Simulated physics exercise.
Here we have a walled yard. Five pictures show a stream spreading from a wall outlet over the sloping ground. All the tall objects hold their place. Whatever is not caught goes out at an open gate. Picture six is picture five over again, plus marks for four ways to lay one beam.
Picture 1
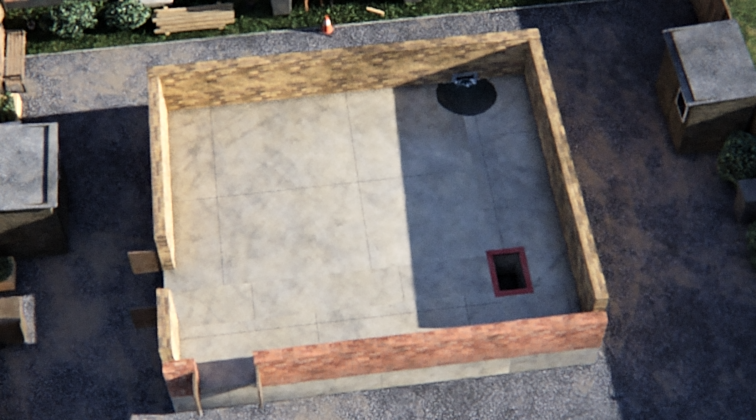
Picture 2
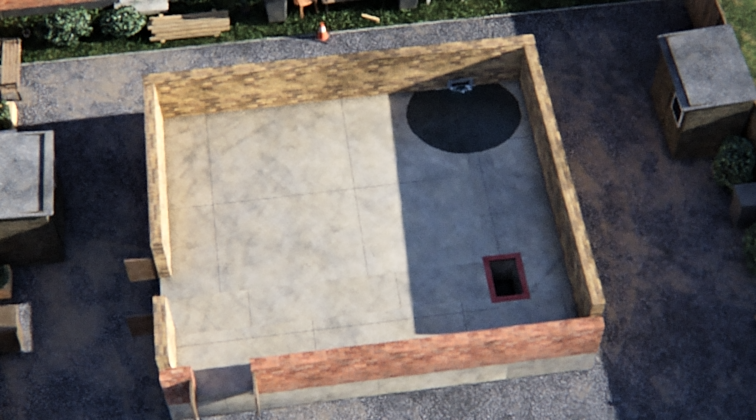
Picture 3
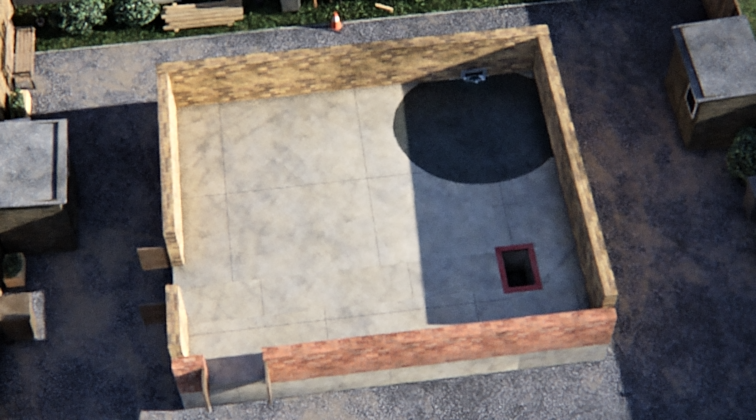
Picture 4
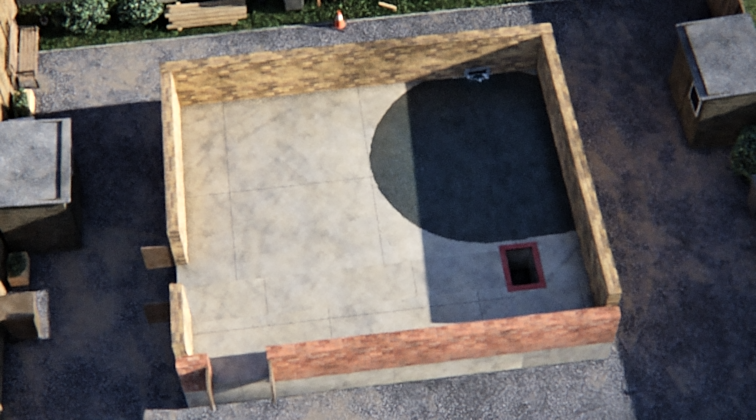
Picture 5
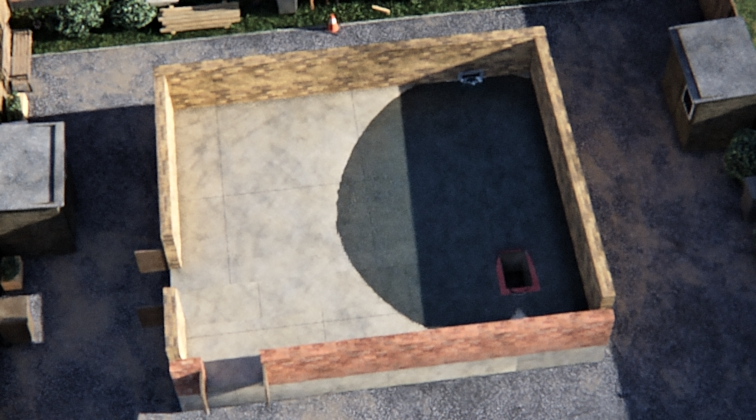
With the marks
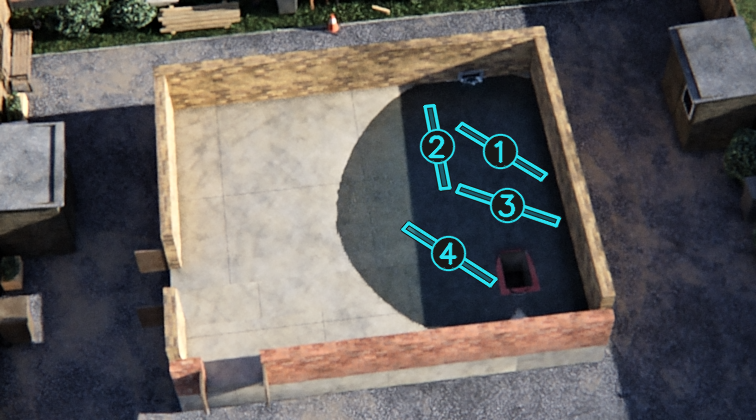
A walled yard with a pale paved floor is seen from high above, its right side in shadow. Tan brick walls line the back and sides, a redder wall runs along the front with a gap at its left, and a red-framed drain sits at lower right. From a small outfall at the back wall, a dark wet patch spreads forward and leftward until it surrounds the drain, while the camera shifts slightly.
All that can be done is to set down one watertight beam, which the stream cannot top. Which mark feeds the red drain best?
Use spot 4.
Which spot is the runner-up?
That would be 2.
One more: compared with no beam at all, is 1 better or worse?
Worse.
On the marked copy, 1 from (459, 126) to (543, 176); 2 from (445, 188) to (429, 106); 3 from (458, 188) to (557, 222); 4 from (405, 226) to (493, 282).
If 1 is chosen, about 32 % of the stream goes into the red drain, about 57 % out by the gates.
If 2 is chosen, about 47 % of the stream goes into the red drain, about 48 % out by the gates.
If 3 is chosen, about 26 % of the stream goes into the red drain, about 67 % out by the gates.
If 4 is chosen, about 62 % of the stream goes into the red drain, about 31 % out by the gates.
